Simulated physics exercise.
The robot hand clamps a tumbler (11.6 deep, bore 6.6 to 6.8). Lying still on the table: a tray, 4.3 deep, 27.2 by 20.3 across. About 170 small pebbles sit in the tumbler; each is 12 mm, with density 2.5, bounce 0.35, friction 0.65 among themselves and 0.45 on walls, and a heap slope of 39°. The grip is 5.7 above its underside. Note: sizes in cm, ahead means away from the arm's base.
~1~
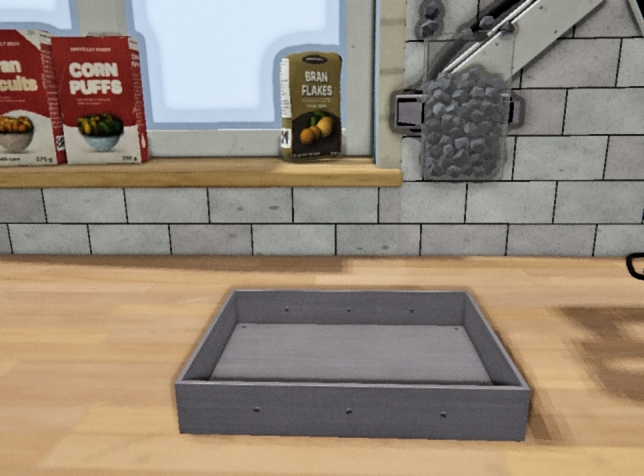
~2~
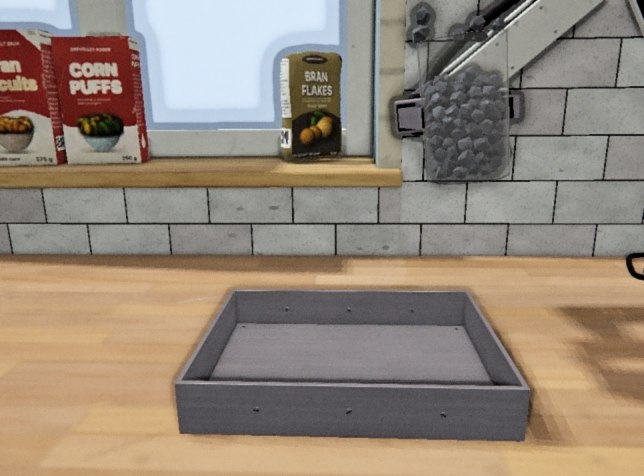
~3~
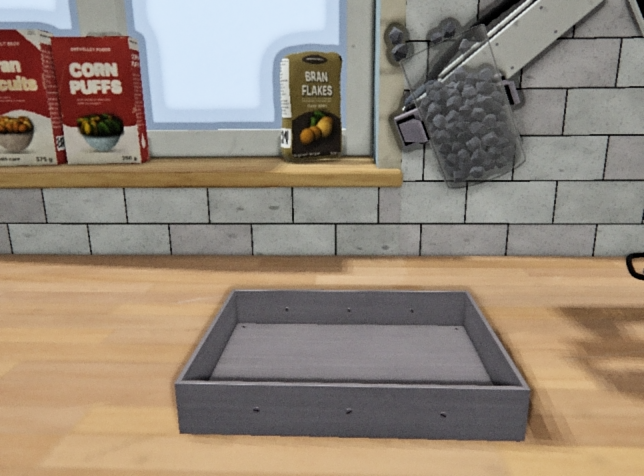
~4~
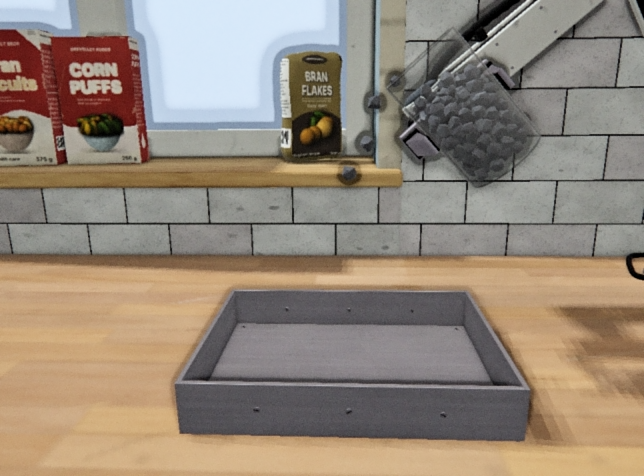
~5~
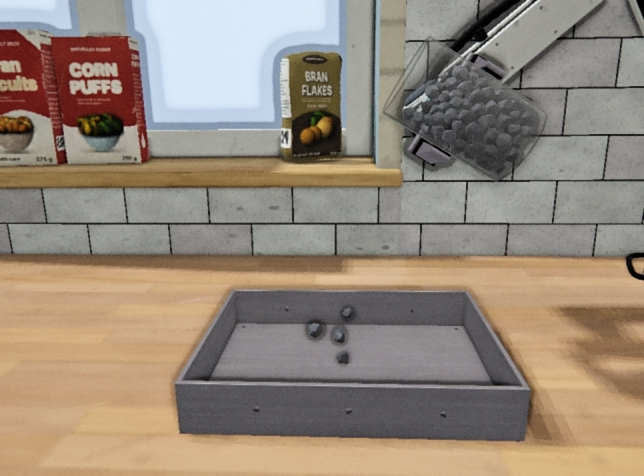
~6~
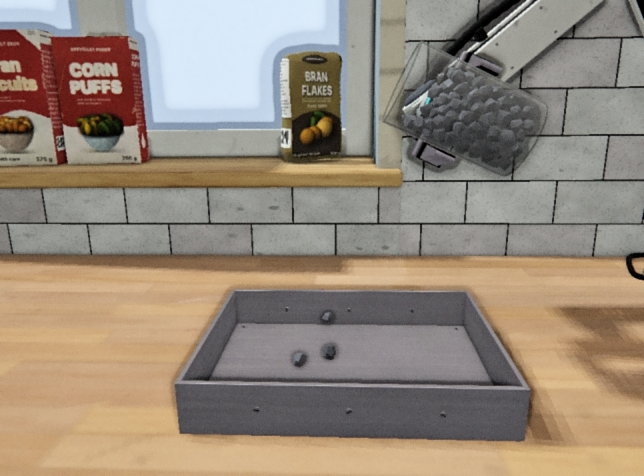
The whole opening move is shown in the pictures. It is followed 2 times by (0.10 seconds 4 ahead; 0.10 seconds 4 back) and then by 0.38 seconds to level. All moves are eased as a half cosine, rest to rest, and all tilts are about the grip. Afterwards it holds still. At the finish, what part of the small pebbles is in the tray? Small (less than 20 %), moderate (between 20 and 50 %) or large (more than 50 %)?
Small.
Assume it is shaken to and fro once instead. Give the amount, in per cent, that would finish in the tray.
10 %.
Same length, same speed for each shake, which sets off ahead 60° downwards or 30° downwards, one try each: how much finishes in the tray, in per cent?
It comes to around 5 per cent on the first try and around 5 per cent on the second.
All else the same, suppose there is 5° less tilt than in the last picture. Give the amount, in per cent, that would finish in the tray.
It would then be near 10 per cent.
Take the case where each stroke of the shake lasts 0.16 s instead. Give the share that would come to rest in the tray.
Estimate for that case: 0 %.
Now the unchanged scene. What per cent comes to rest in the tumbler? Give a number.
My estimate would be some 85 percent.
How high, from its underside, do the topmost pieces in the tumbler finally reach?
Around 10.0 cm above the underside.
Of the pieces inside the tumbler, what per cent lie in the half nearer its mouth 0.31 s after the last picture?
Mouth half share: Roughly 40 %.
Then, 0.31 s after the last picture, tilted 65° forward, highest piece 27 above the table; 153 in the tumbler, 4 in the tray, 10 in flight or on a rim.
Then, 0.62 s after the last picture, tilted 23° forward, highest piece 29 above the table; 142 in the tumbler, 22 in the tray, 1 on the table or floor, 2 in flight or on a rim.
Then, 0.98 s after the last picture, level, highest piece 30 above the table; 142 in the tumbler, 23 in the tray, 2 on the table or floor.
Then, 2.03 s after the last picture, level, highest piece 30 above the table; 142 in the tumbler, 23 in the tray, 2 on the table or floor.
Final count, 142 in the tumbler, 23 in the tray, 2 on the table or floor. That is 14 % in the tray.
